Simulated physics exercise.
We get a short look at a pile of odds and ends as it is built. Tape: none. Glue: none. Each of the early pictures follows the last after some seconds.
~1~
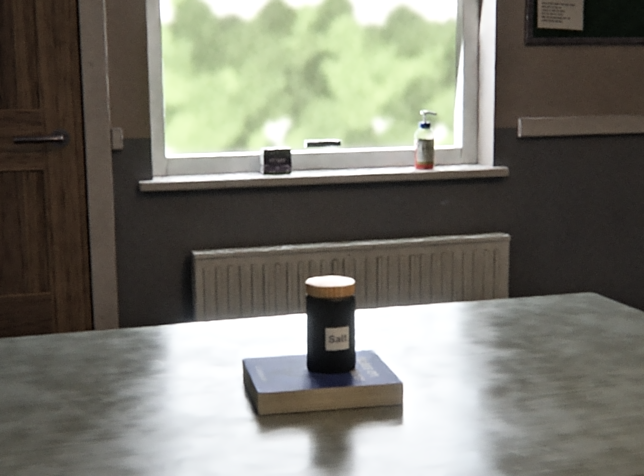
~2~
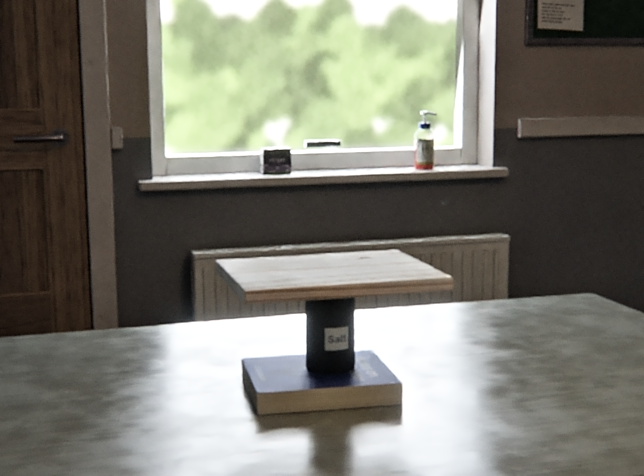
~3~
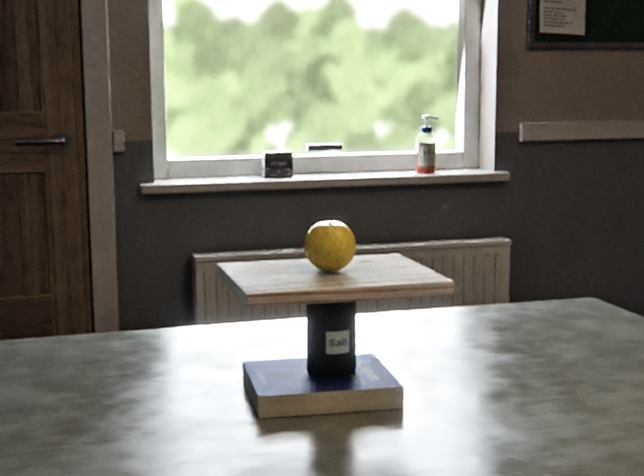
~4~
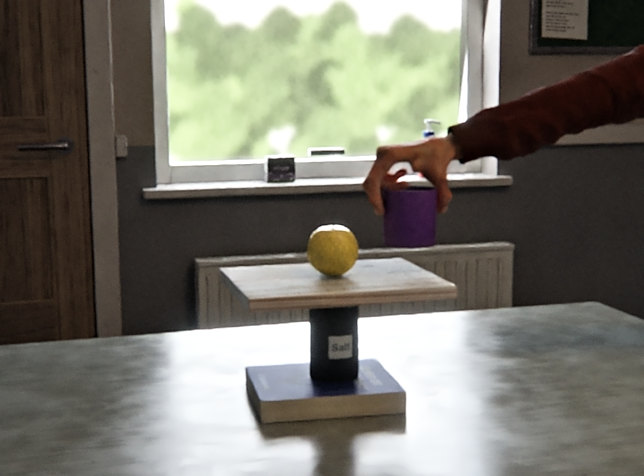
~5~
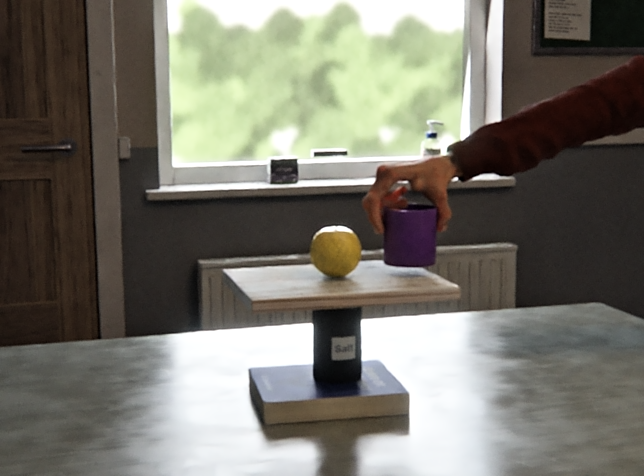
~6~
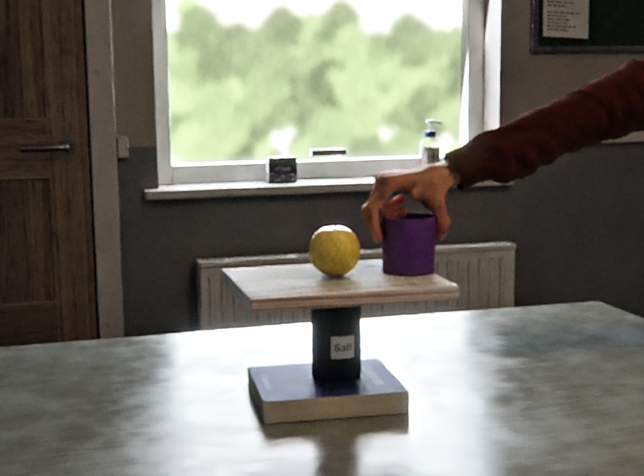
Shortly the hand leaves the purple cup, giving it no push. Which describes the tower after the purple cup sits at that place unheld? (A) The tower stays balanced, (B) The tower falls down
The tower stays balanced.
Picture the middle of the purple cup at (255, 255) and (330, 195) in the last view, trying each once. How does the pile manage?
First try: The pile stands firm; second try: It topples.
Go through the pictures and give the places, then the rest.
In the first picture, the last thing is not in view yet; black jar (331, 324).
In the second picture, the last thing is not in view yet; white board (329, 275).
In the third picture, the last thing is not in view yet; black jar (331, 328).
The fourth picture shows coming down; purple cup (410, 216); white board (333, 283).
The fifth picture shows coming down; purple cup (410, 235); black jar (337, 334).
The sixth picture shows in place under the hand; purple cup (408, 244); white board (335, 284).
Then, 1.00 s after the last picture, nothing has stirred.
Then, 2.00 s after the last picture, purple cup resting near (408, 245).
At rest, all 5 in place. Seen from the same camera at the end, purple cup near (409, 245). The pile holds.
